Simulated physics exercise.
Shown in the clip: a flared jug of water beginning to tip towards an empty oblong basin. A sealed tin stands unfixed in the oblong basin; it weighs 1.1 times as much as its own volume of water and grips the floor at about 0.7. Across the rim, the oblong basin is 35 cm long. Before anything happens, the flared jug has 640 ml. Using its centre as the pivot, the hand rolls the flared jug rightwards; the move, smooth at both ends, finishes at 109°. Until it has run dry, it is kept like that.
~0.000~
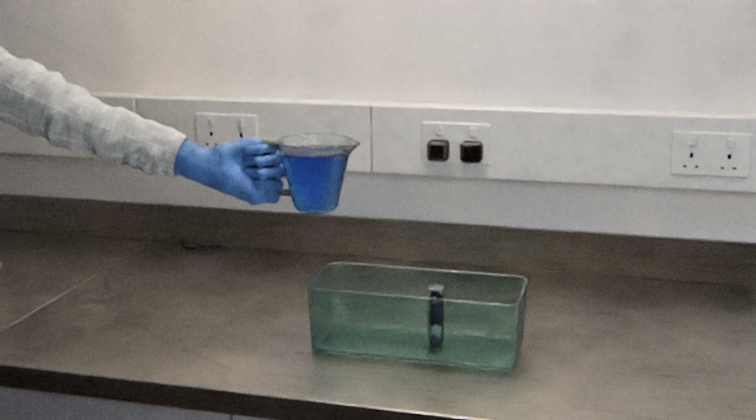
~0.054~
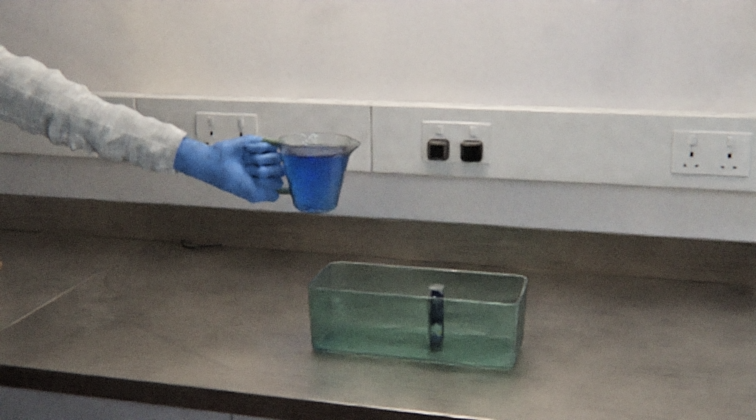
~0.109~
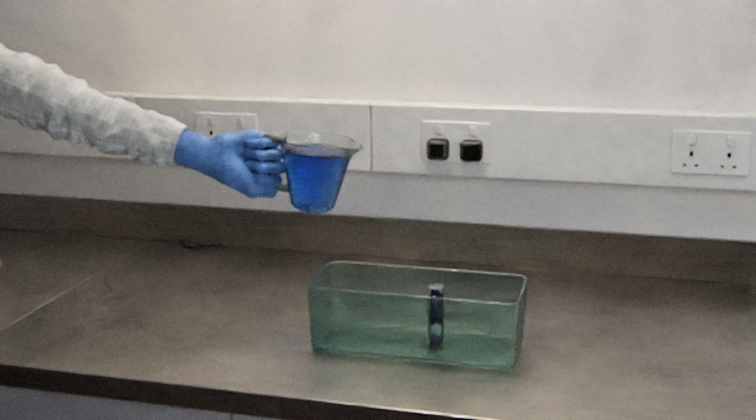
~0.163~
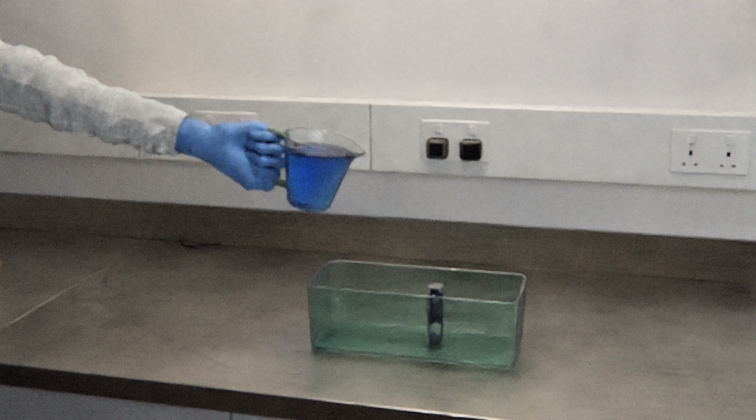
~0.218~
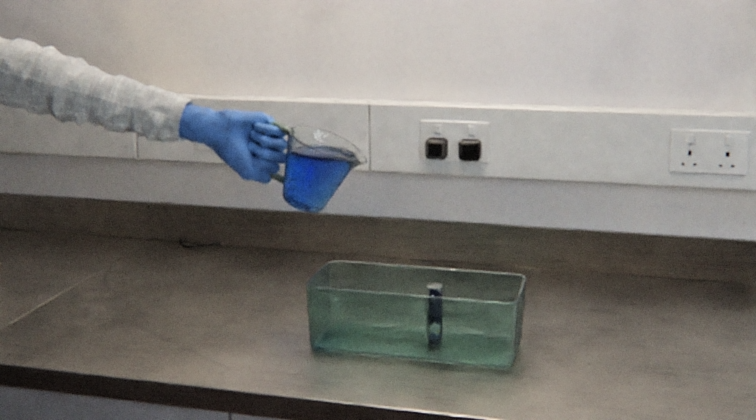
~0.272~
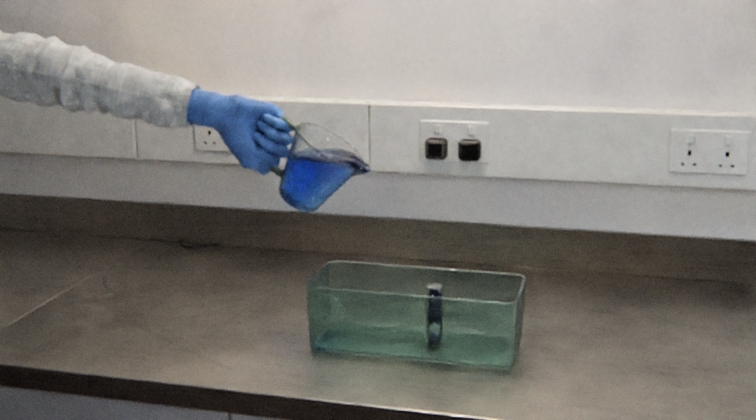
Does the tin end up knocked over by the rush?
No: Still erect.
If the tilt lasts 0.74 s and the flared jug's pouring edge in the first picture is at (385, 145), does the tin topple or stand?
After that, the tin overturns.
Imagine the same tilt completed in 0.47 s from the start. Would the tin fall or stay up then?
The tin stays on its base.
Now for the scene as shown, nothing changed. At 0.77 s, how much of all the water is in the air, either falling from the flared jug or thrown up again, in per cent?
Estimated airborne part: Roughly 12 per cent.
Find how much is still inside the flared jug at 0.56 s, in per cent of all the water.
I'd put it near 40 percent.
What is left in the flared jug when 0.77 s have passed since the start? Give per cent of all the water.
Remaining share: Approx. 3 %.
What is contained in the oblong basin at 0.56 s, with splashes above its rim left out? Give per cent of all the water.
About 26 per cent.
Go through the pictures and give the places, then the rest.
It leans 0°; its right rim is at (360, 144); the water meets the walls at (285, 149) and (349, 152); the oblong basin's rim runs from (319, 275) to (523, 292); the tin's top is at (436, 290), in the first picture.
It leans 1°; its right rim is at (361, 144); the water meets the walls at (285, 148) and (349, 152), in the second picture.
It leans 6°; its right rim is at (363, 148); the water meets the walls at (287, 146) and (351, 153), in the third picture.
It leans 13°; its right rim is at (365, 153); the water meets the walls at (290, 146) and (354, 154), in the fourth picture.
It leans 22°; its right rim is at (367, 162); the water meets the walls at (291, 149) and (360, 157), in the fifth picture.
It leans 32°; its right rim is at (369, 173); the water meets the walls at (292, 156) and (366, 168); 2 per cent is over the edge, in the sixth picture.
After 0.56 s the tilt is 94° and 40 per cent is still to pour; the tin stands where it began.
After 0.77 s the tilt is 109° and 3 per cent is still to pour; the tin stands where it began.
After 1.00 s the tilt is 109° and 0 per cent is still to pour; the tin stands where it began.
After 1.24 s the tilt is 109° and 0 per cent is still to pour; the tin stands where it began.
In the end the tin stands where it began.
